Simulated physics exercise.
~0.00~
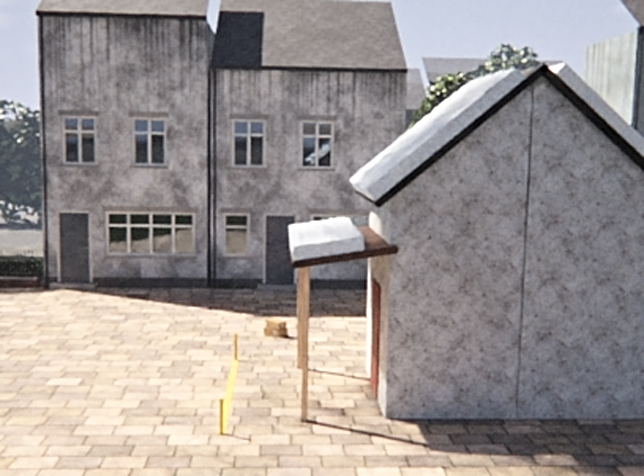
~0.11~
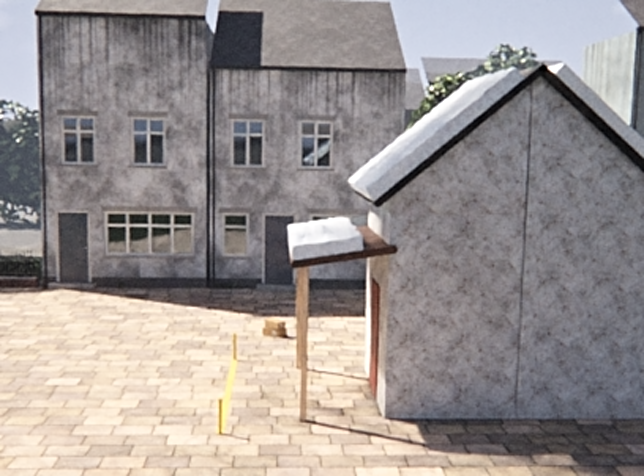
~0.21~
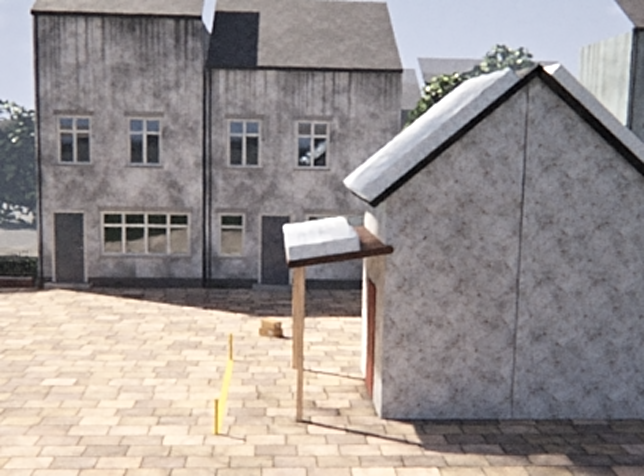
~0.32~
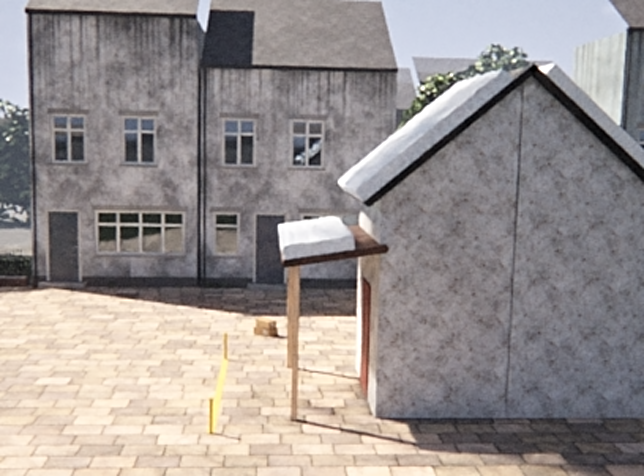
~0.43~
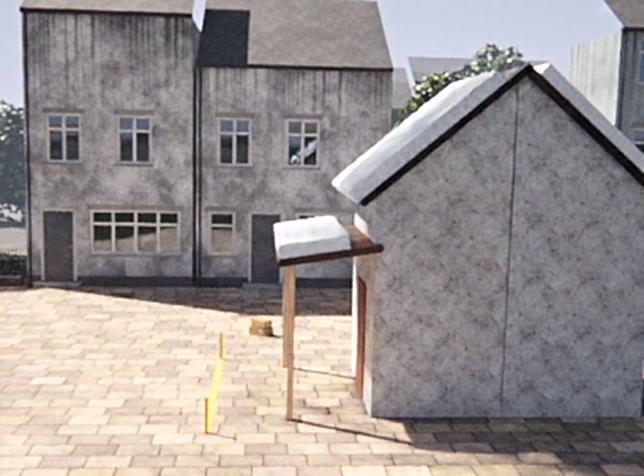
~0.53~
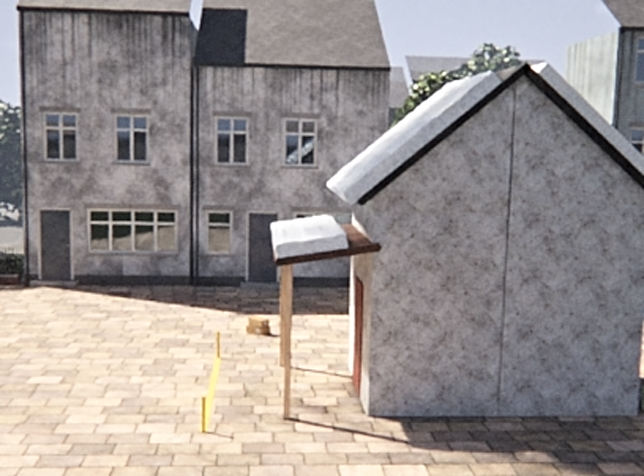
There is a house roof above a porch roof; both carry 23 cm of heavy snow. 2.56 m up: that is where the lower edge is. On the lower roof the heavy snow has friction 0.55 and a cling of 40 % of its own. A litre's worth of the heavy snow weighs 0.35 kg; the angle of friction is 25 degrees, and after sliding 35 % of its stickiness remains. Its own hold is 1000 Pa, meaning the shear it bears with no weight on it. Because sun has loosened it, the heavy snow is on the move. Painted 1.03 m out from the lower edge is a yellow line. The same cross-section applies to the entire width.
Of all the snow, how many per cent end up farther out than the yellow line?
I would say about 0 per cent of all the snow ends up past the yellow line.
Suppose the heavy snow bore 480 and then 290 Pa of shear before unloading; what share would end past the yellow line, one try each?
The answers, in order, are 14 % and 30 %.
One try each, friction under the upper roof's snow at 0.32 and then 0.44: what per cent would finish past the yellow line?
Respectively near 25 % and near 12 %.
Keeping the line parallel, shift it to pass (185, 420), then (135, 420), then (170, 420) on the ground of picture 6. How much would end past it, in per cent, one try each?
The three tries give 0 %, 0 % and 0 % in turn.
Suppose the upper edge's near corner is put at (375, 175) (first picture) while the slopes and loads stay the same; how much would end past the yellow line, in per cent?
16 %.
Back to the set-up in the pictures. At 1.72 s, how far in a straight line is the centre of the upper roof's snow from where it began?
About 1.4 m.
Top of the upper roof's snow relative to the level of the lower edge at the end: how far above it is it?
About 1.7 m.
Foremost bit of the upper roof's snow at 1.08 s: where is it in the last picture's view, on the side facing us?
At roughly (330, 225).
By 1.08 s, none is below the lower edge and 0 % is past the line.
By 1.72 s, none is below the lower edge and 0 % is past the line.
By 2.36 s, none is below the lower edge and 0 % is past the line.
By 3.00 s, 4 % is below the lower edge and 0 % is past the line.
By 3.90 s, at the end, 4 % is below the lower edge and 0 % is past the line.
